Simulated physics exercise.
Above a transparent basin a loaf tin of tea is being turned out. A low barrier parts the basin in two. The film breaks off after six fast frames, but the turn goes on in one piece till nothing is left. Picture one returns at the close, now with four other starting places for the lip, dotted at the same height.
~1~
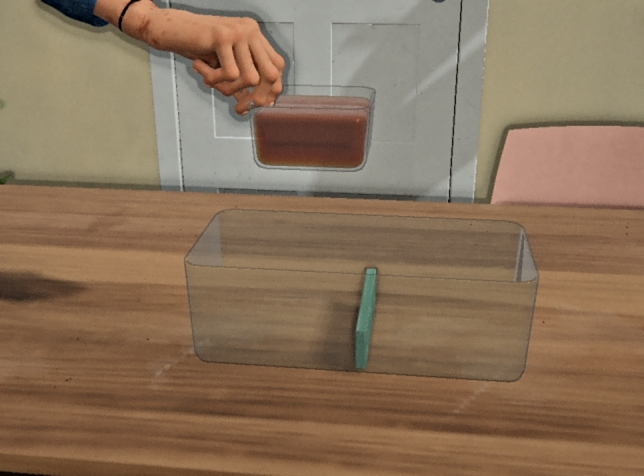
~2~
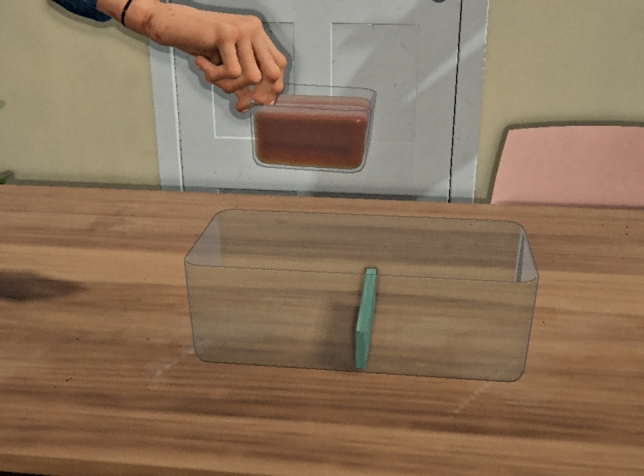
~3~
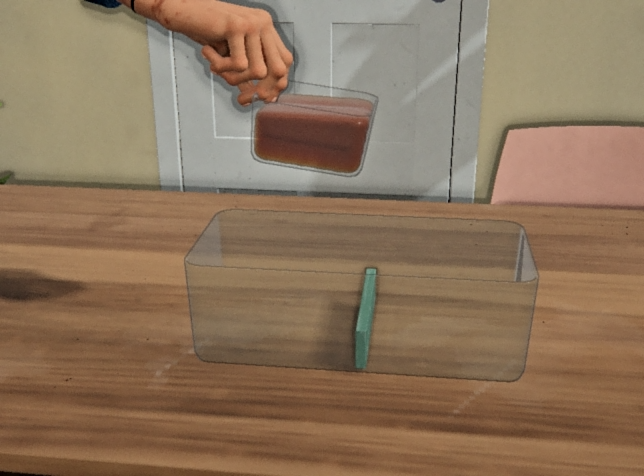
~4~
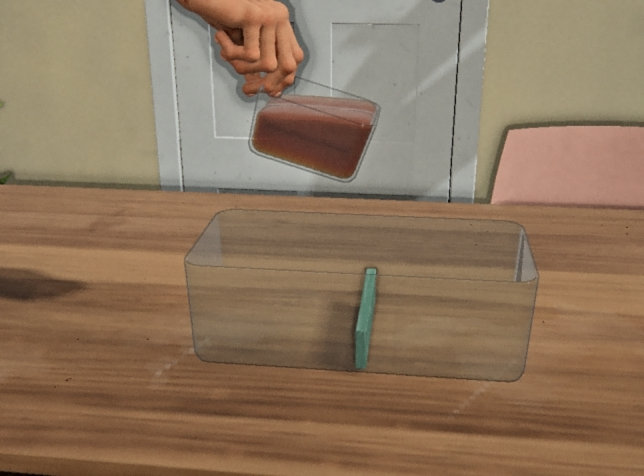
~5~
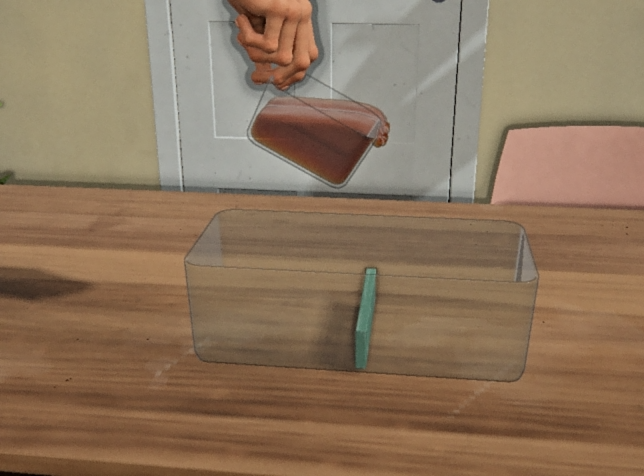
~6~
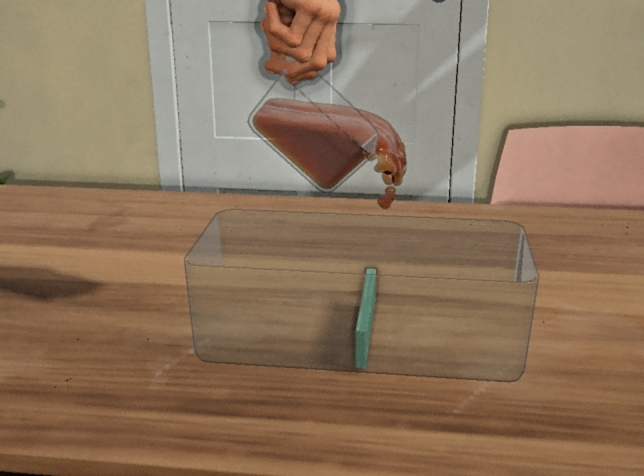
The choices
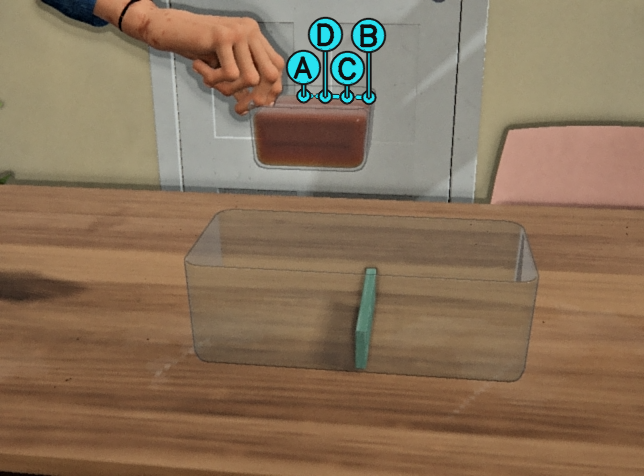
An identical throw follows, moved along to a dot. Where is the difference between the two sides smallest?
Best: A.
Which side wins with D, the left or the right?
More ends on the right.
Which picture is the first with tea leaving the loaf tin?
In picture 5.
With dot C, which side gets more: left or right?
The right one.
On the marked copy, A at (303, 95); B at (368, 97); C at (347, 96); D at (325, 96).
With A, about 49 % ends left of the wall and 51 % right of it.
With B, about 11 % ends left of the wall and 88 % right of it.
With C, about 19 % ends left of the wall and 80 % right of it.
With D, about 28 % ends left of the wall and 71 % right of it.
